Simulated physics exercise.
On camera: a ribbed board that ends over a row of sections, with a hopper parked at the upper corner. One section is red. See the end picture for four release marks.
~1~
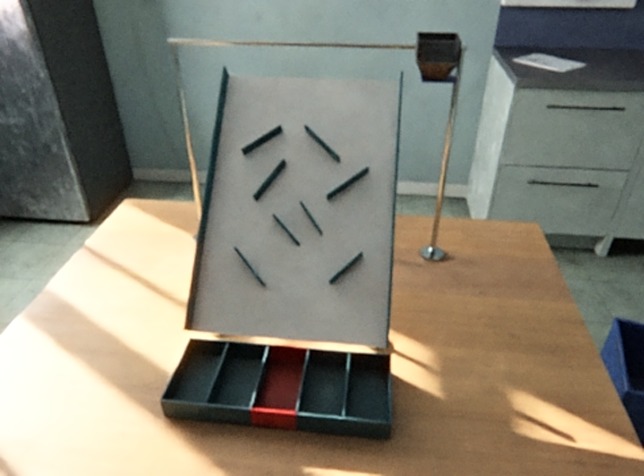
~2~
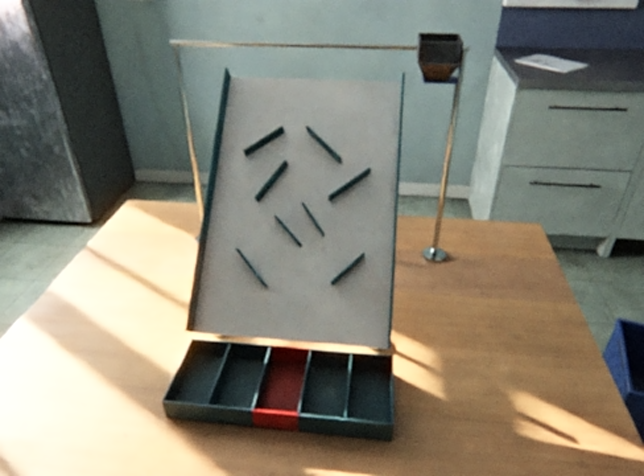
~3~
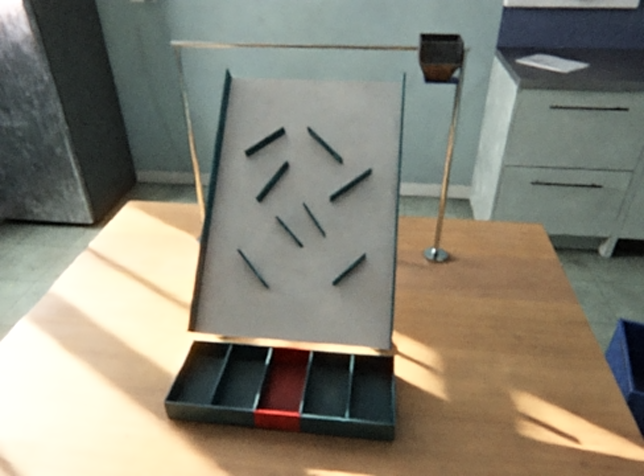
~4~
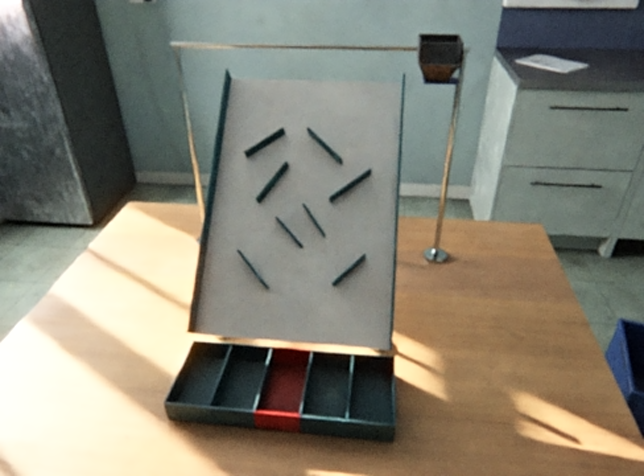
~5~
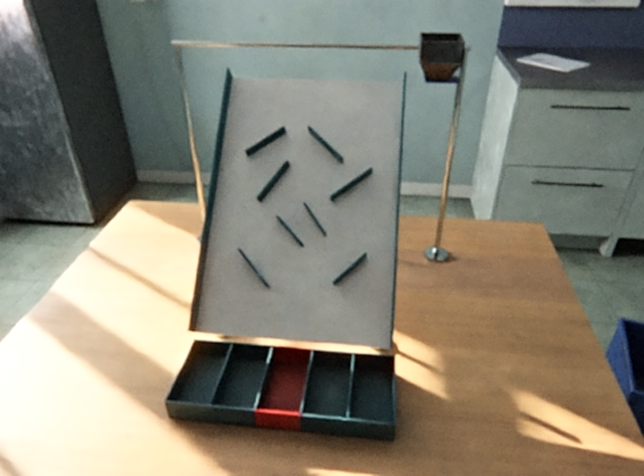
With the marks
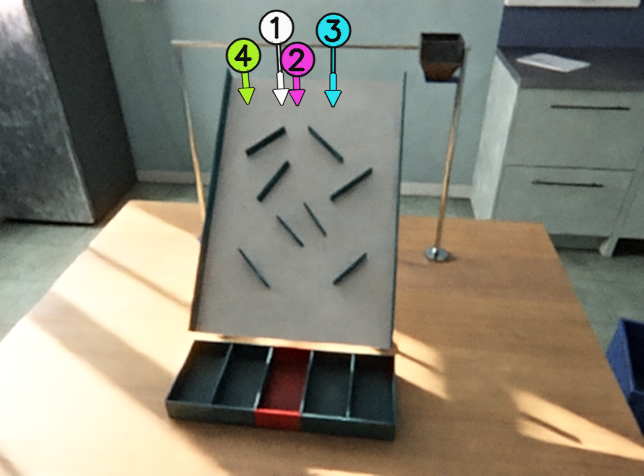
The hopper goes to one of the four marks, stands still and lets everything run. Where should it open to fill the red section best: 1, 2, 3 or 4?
3 is best.
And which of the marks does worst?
That is mark 4.
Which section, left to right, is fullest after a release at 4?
The first.
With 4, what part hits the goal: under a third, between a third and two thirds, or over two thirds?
It is under a third.
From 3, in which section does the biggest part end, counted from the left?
It is the third one.
On the marked copy, mark 1 meets the board at (281, 99); mark 2 meets the board at (297, 99); mark 3 meets the board at (333, 100); mark 4 meets the board at (247, 98).
With 1, a small part in the red section, most in other sections, a stray few outside the box.
With 2, about a quarter in the red section, most in other sections, a stray few outside the box.
With 3, most in the red section, about a quarter in other sections.
With 4, none in the red section, nearly all in other sections, a small part outside the box.
